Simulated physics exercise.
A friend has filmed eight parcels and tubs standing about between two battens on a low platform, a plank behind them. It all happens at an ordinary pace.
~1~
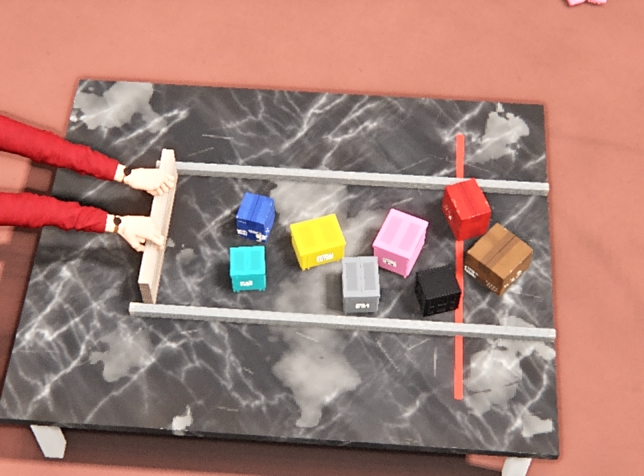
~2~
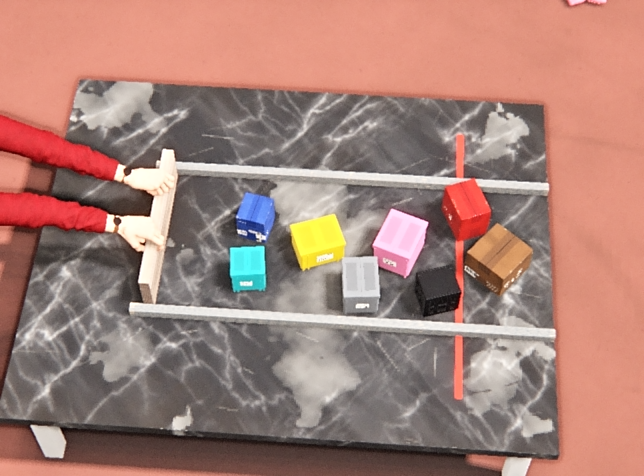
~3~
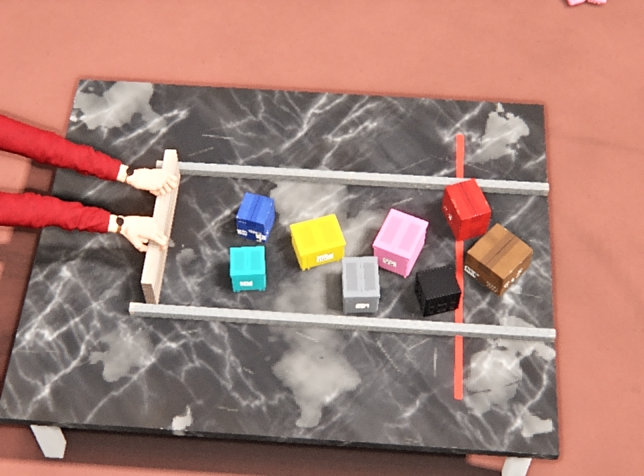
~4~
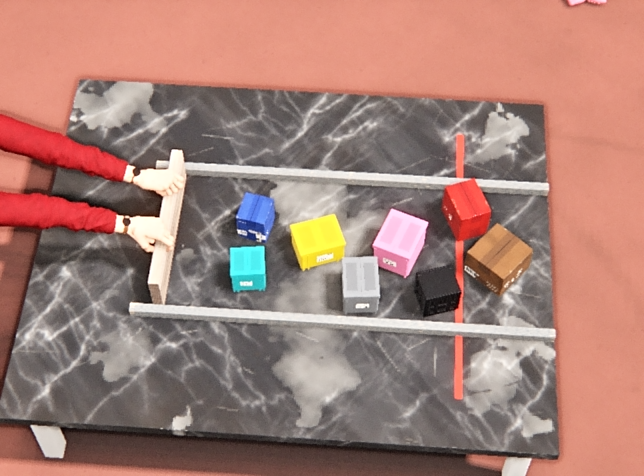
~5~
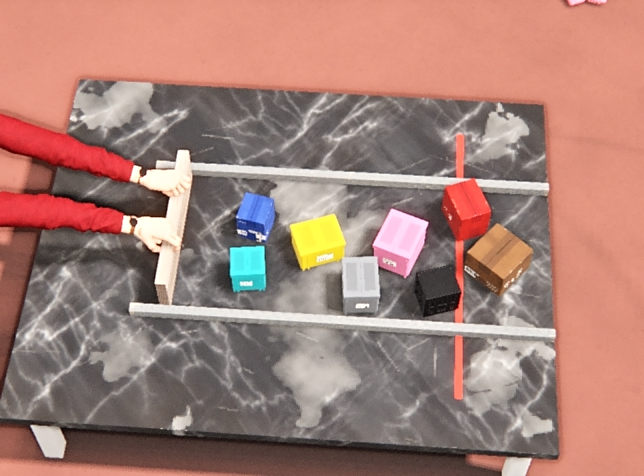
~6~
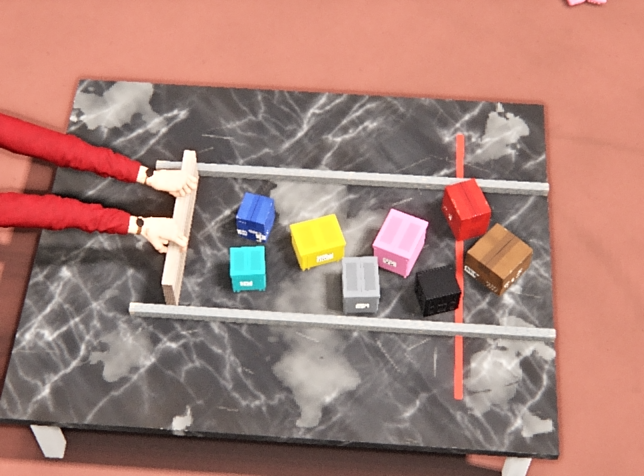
Two red-sleeved arms slowly pushed a pale plank a short way to the right between two rails on a dark marbled table, while the colourful boxes in front of it stayed still, untouched.
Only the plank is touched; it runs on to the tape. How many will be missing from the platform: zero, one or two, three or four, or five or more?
As it turns out, the number that fall off is one or two.
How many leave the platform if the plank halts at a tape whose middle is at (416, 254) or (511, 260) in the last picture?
It would be 0 and 5.
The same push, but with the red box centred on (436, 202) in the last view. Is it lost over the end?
Then it survives.
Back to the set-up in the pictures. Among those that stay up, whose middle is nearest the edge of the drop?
Foremost is the black crate.
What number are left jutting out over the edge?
It comes to 2.
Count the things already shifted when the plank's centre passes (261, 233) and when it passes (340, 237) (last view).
By then 2, and 5.
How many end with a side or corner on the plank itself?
The number is 2.
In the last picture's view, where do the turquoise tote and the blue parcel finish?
The turquoise tote stops around (477, 289); the blue parcel around (476, 222).
A little later, none off yet; brown box at rest near (498, 260); red box at rest near (466, 210); black crate at rest near (438, 291).
When it is over, the number that fall off is one or two; down, brown box.
